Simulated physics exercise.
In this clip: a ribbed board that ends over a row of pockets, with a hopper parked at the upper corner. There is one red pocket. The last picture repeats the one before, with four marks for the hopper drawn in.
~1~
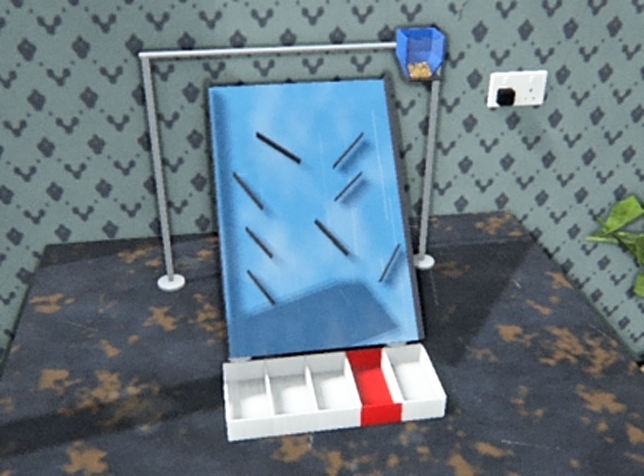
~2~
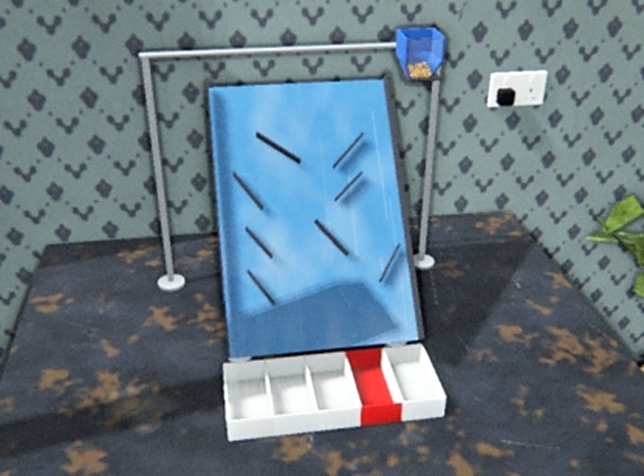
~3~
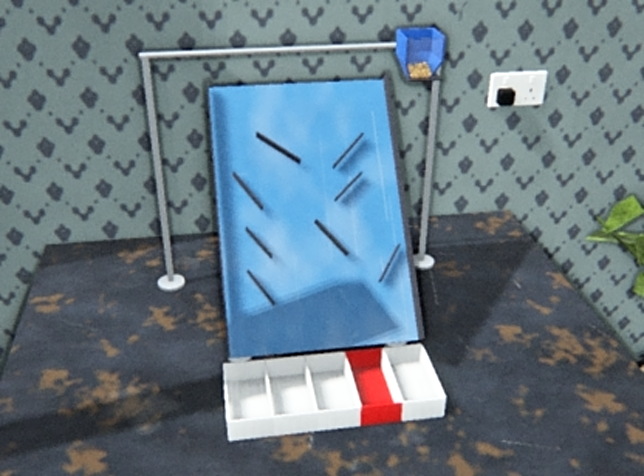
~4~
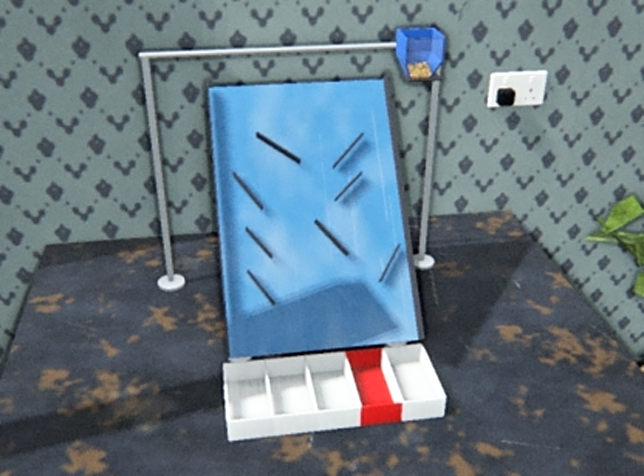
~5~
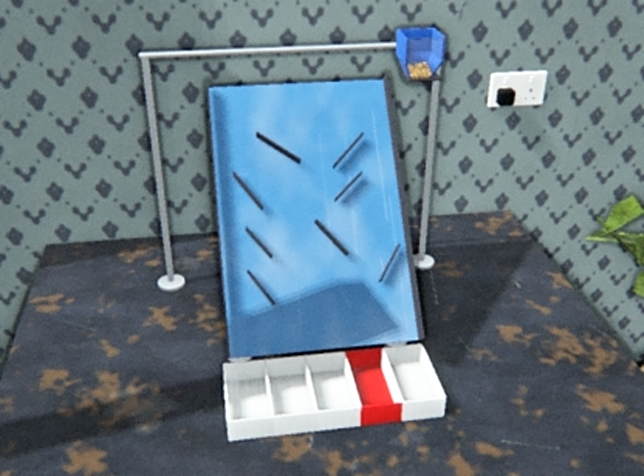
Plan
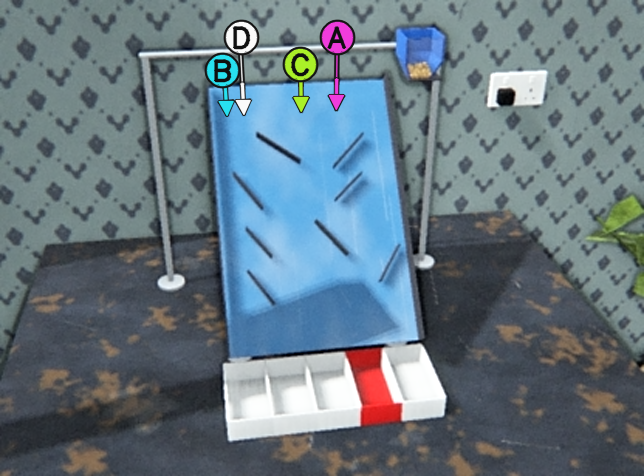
To begin with, a blue hopper holding small tan pieces sits at the upper right corner of a metal frame, above a tilted blue board with slanted ribs. Below are five pockets, one red, all empty. Nothing in the hopper or on the board visibly moves throughout.
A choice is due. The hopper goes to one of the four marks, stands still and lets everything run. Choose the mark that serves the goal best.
It is C.
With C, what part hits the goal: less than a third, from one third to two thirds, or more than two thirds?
From one third to two thirds.
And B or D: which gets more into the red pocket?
Mark D.
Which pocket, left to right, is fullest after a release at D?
It is the third one.
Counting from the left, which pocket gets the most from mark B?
It is the first one.
On the marked copy, mark A meets the board at (336, 104); mark B meets the board at (226, 110); mark C meets the board at (301, 106); mark D meets the board at (243, 109).
If A is chosen, a small part in the red pocket, most in other pockets.
If B is chosen, a small part in the red pocket, most in other pockets, a stray few outside the box.
If C is chosen, about half in the red pocket, about half in other pockets.
If D is chosen, about a quarter in the red pocket, most in other pockets, a stray few outside the box.
